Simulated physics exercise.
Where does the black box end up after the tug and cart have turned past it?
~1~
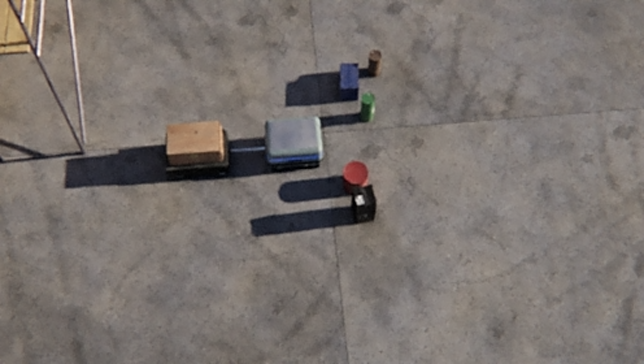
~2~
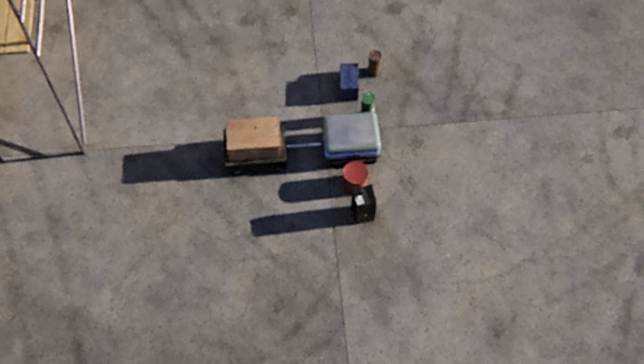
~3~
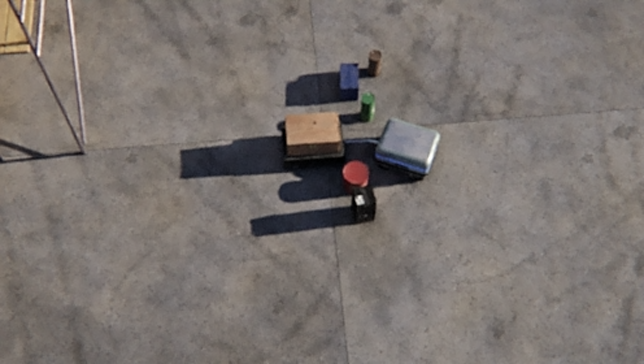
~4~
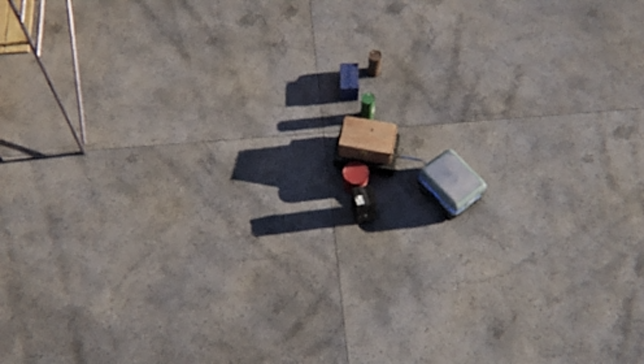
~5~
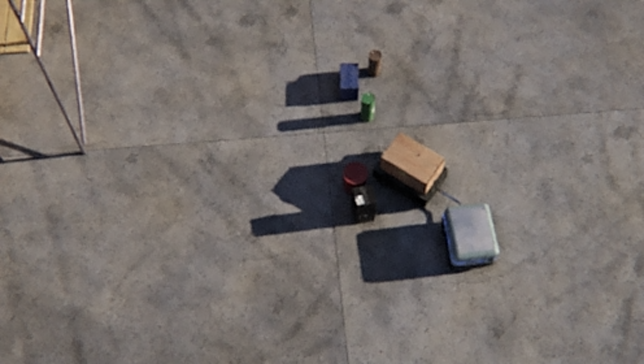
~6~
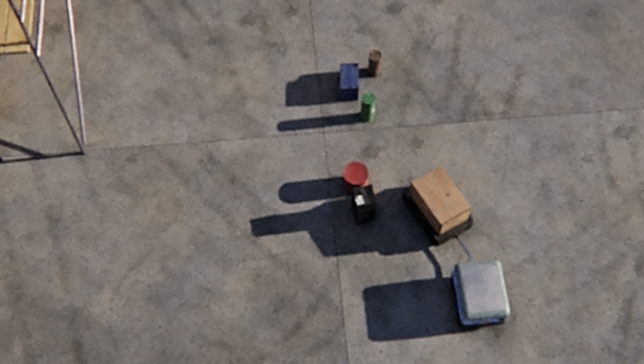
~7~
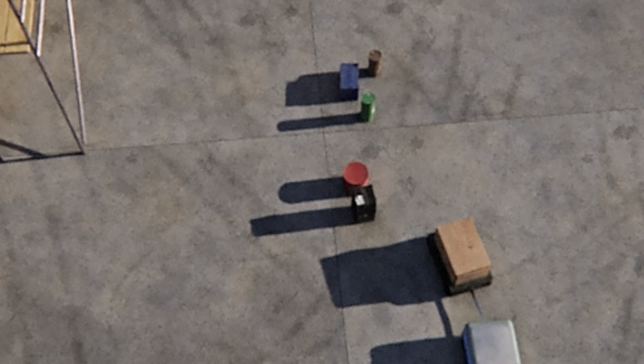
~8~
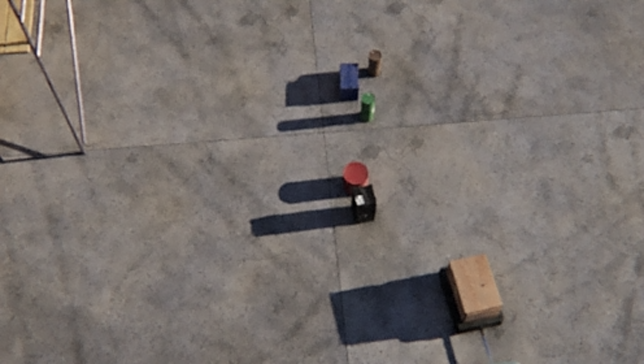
The black box is still in its original spot, standing just below the red pail.
